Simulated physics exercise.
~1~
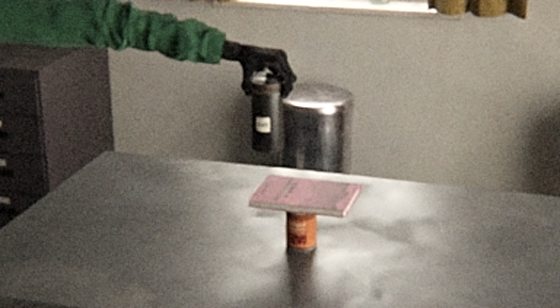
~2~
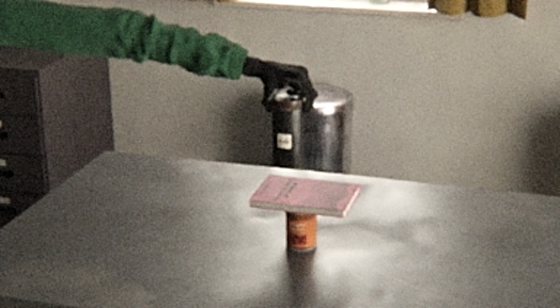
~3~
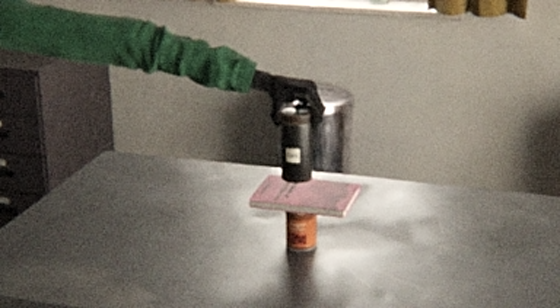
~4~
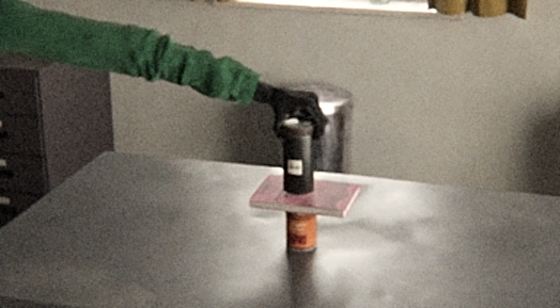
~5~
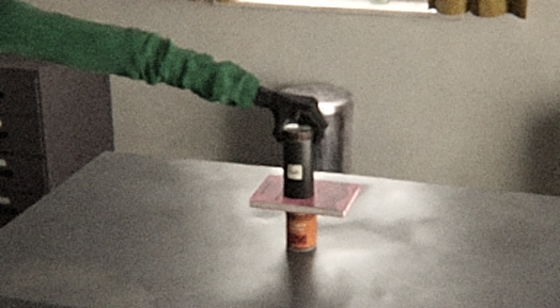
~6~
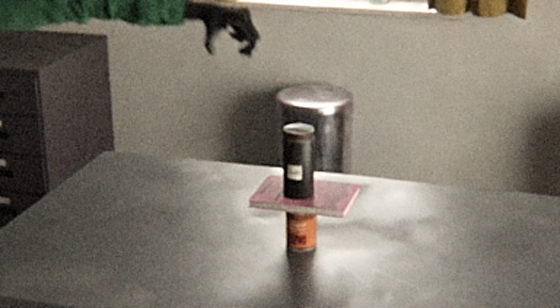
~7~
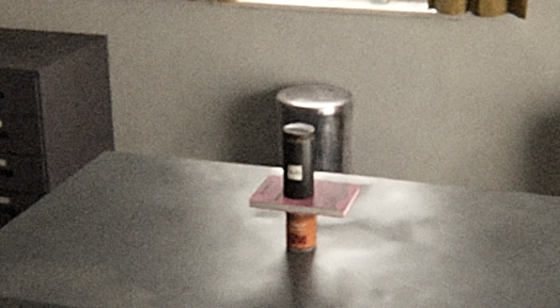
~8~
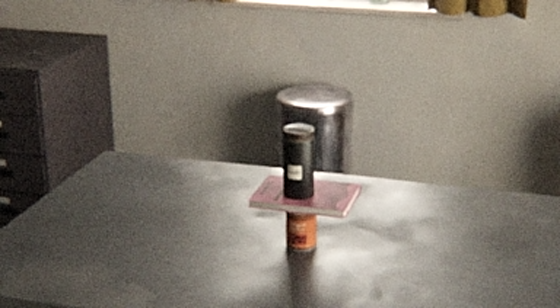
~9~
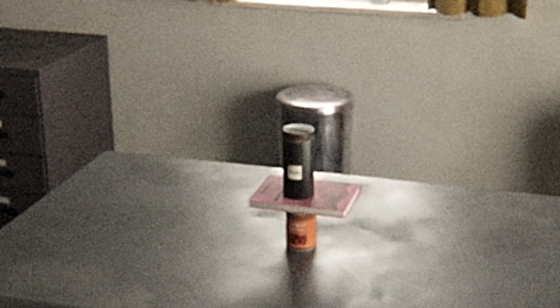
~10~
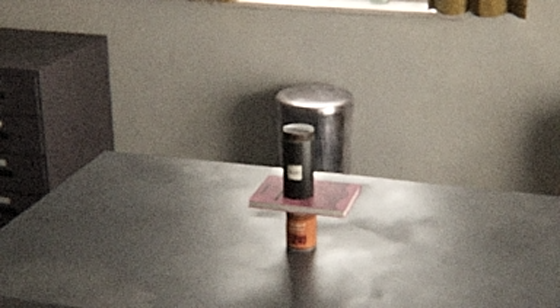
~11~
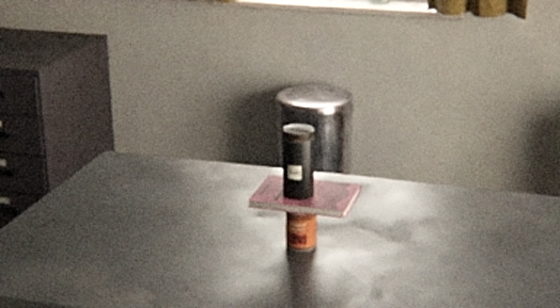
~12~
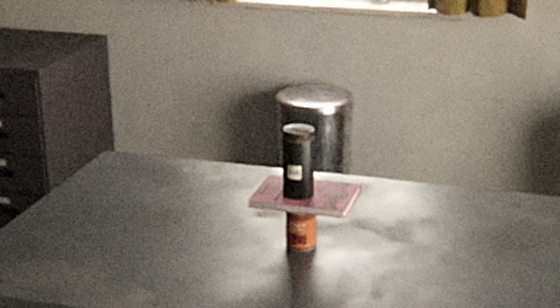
On a dark tabletop, a black-gloved hand in a green sleeve moves a black jar right and lowers it upright onto a pink book balanced on an orange tin. The hand lets go and withdraws to the left, and the stack stays standing, motionless.
